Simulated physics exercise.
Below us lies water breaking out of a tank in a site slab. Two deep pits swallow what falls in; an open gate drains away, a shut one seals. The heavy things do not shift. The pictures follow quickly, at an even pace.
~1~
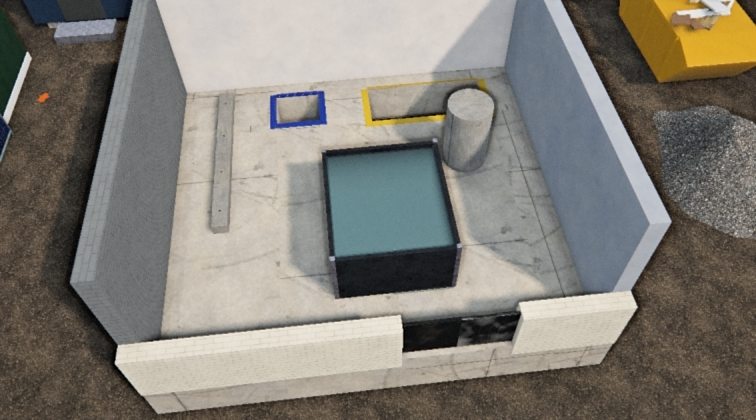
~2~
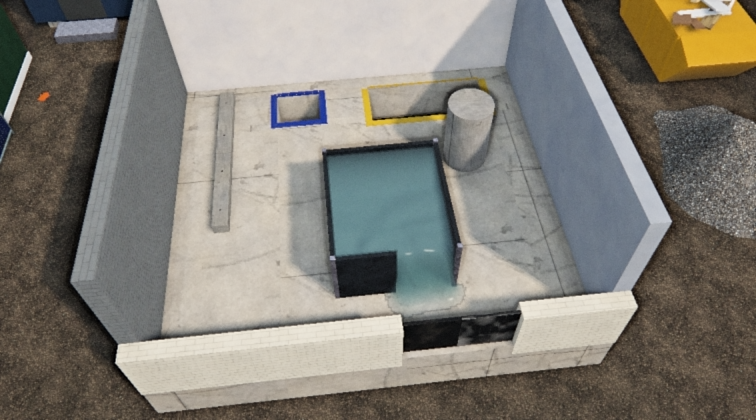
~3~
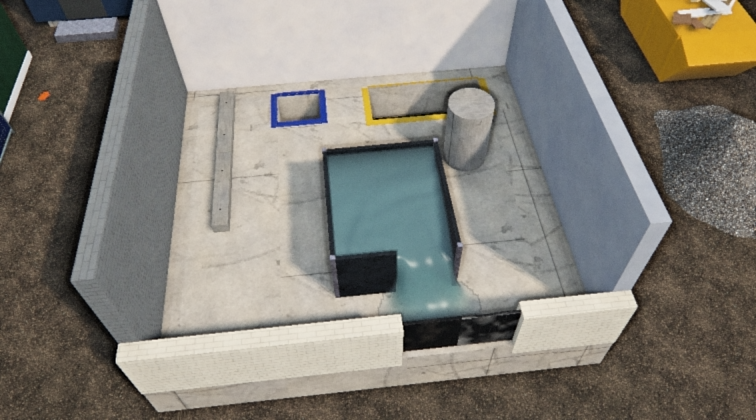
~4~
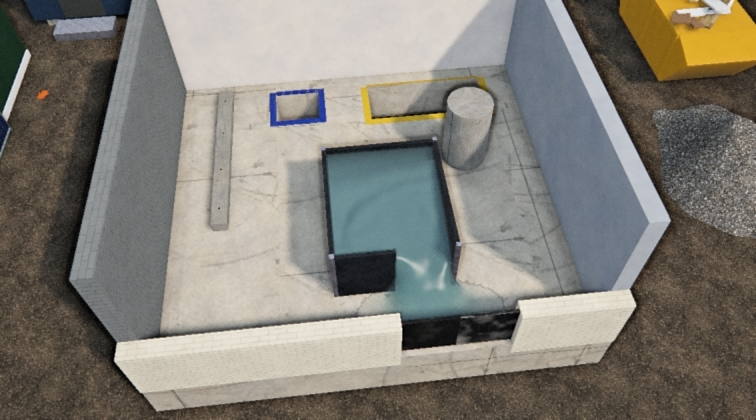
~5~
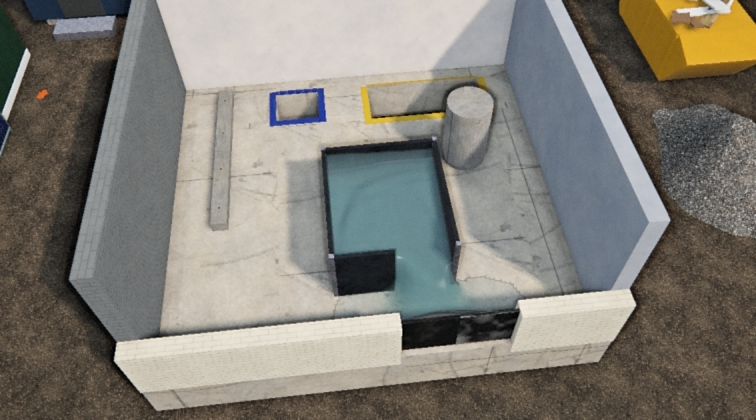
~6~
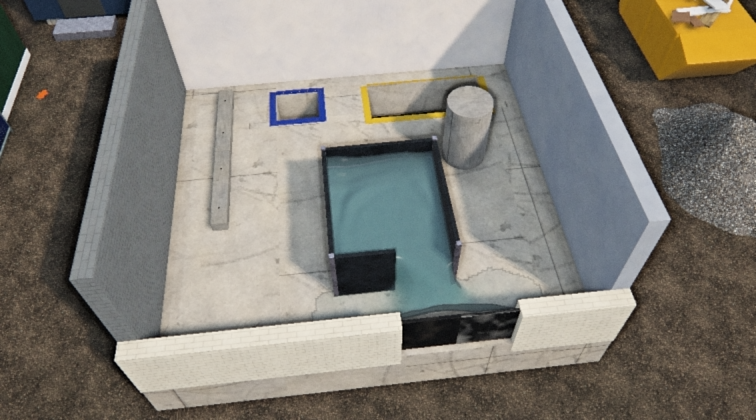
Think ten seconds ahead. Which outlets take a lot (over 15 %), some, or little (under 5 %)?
In the end: The gate takes less than 5 %; the yellow pit takes more than 15 %; the blue pit takes from 5 to 15 %.
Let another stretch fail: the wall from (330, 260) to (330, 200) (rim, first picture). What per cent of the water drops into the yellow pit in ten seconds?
Parts in a hundred: Yellow 10.
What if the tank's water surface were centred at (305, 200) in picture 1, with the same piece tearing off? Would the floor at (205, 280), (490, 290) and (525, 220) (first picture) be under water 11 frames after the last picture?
One after the other: Wet, under water, awash.
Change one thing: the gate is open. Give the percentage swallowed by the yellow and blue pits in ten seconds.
Parts in a hundred: Yellow 0, blue 0.
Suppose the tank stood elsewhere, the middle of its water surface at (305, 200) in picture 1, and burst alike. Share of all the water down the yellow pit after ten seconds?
Per cent: Yellow 20.
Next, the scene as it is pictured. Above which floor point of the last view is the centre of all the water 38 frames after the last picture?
At about (358, 218).
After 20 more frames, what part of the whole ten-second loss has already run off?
I make it 10 per cent.
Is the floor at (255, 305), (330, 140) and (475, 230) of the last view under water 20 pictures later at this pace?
One after the other: Wet, free of water, under water.
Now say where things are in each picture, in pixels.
In the first frame, the tank at (387, 200) is whole and still.
In the second frame, water pours out at (425, 275) and has run to (394, 306).
In the third frame, water pours out at (425, 274) and has run to a hidden place.
In the fourth frame, the front is at a hidden place, out from the gap at (423, 275).
In the fifth frame, water pours out at (423, 274) and has run to a hidden place.
In the sixth frame, the front is at a hidden place, out from the gap at (423, 273).
A moment on, water covers 30 % of the floor; the gate 0 %, the yellow pit 0 %, the blue pit 0 %.
Next, water covers 45 % of the floor; the gate 0 %, the yellow pit 0 %, the blue pit 0 %.
Then, water covers 65 % of the floor; the gate 0 %, the yellow pit 4 %, the blue pit 0 %.
Later, water covers 90 % of the floor; the gate 0 %, the yellow pit 15 %, the blue pit 2 %.
In the end, water covers 95 % of the floor; the gate 0 %, the yellow pit 28 %, the blue pit 8 %.
